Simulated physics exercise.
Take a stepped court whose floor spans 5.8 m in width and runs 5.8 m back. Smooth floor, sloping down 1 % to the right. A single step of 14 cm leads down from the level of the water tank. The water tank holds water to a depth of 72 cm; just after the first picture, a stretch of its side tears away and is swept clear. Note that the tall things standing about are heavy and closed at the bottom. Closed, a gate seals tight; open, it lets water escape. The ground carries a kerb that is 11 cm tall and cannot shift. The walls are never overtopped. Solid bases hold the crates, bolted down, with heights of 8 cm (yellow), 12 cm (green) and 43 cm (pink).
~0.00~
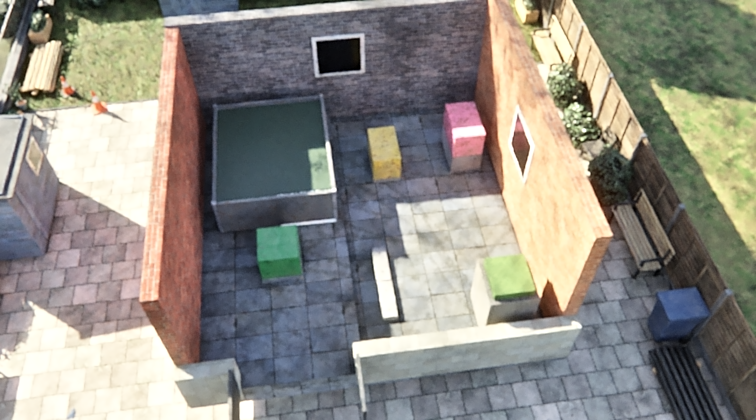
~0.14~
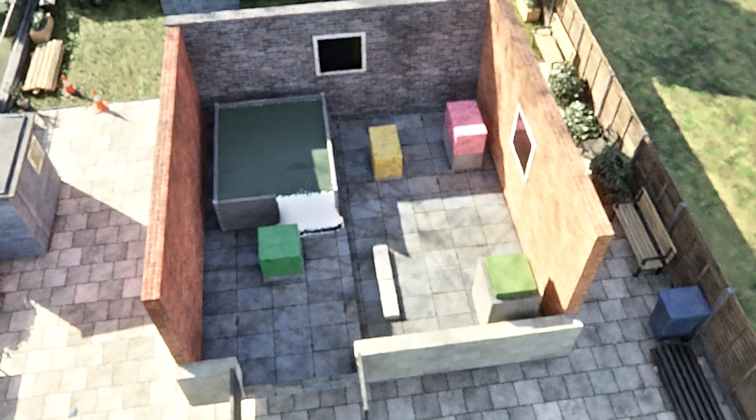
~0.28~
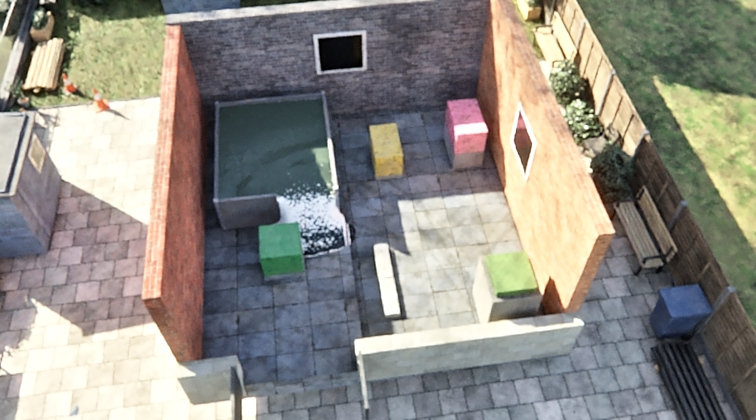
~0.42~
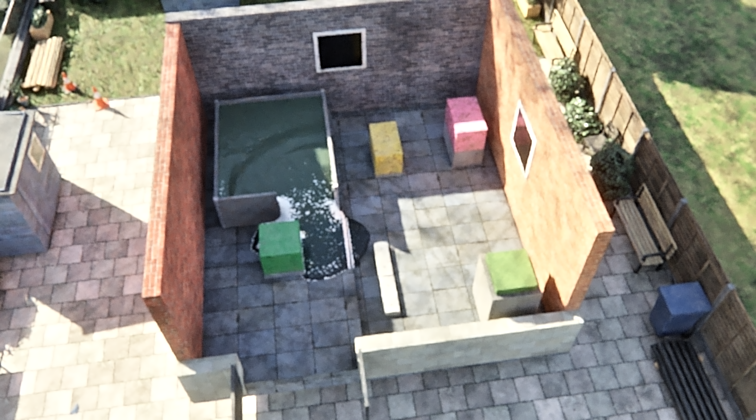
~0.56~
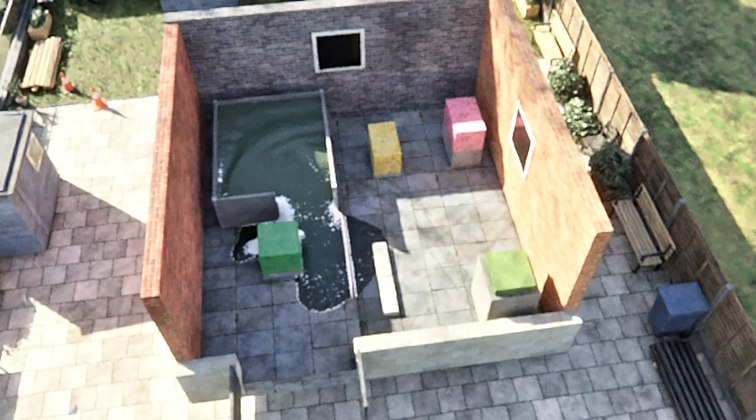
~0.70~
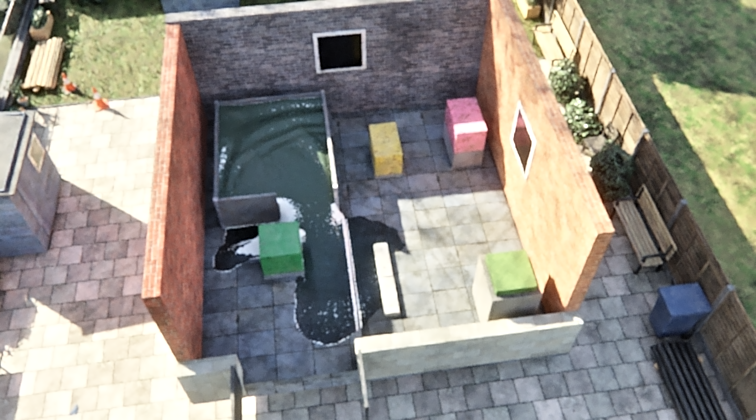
At the start, a tank of still, dark green water stands in a walled, paved court with coloured crates. Part of its near side gives way and white, foaming water pours out around the green crate, then the dark pool spreads across the paving toward the low front wall while ripples cross the tank.
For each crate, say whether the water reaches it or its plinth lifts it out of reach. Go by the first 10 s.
My prediction: The yellow crate is reached by water; the green crate is reached by water; the pink crate remains dry.
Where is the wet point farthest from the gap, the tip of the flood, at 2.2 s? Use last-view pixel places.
Near (544, 336).
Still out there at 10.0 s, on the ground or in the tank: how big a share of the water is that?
That would be close to 76 per cent.
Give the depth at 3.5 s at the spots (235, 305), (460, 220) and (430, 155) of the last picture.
I'd read it as roughly 2, 5 and 0 cm, in that order.
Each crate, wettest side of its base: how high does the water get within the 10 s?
Yellow 19, green 42, pink 22, all in cm.
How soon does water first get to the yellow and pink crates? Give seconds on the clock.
Arrival: Yellow 4.5 s, pink 3.8 s.
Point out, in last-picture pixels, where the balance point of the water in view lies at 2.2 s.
It lies at roughly (301, 208) in pixels.
After 1.4 s water covers 35 % of the floor and is deepest (44 cm) near (296, 243); yellow plinth not reached, green plinth reached, pink plinth not reached.
After 2.2 s water covers 55 % of the floor and is deepest (43 cm) near (478, 334); yellow plinth not reached, green plinth reached, pink plinth not reached.
After 3.5 s water covers 60 % of the floor and is deepest (42 cm) near (544, 336); yellow plinth not reached, green plinth reached, pink plinth not reached.
After 6.0 s water covers 90 % of the floor and is deepest (28 cm) near (544, 336); yellow plinth reached, green plinth reached, pink plinth reached.
After 10.0 s water covers 100 % of the floor and is deepest (21 cm) near (373, 357); highest at the yellow plinth 19 cm, highest at the green plinth 42 cm, highest at the pink plinth 22 cm.
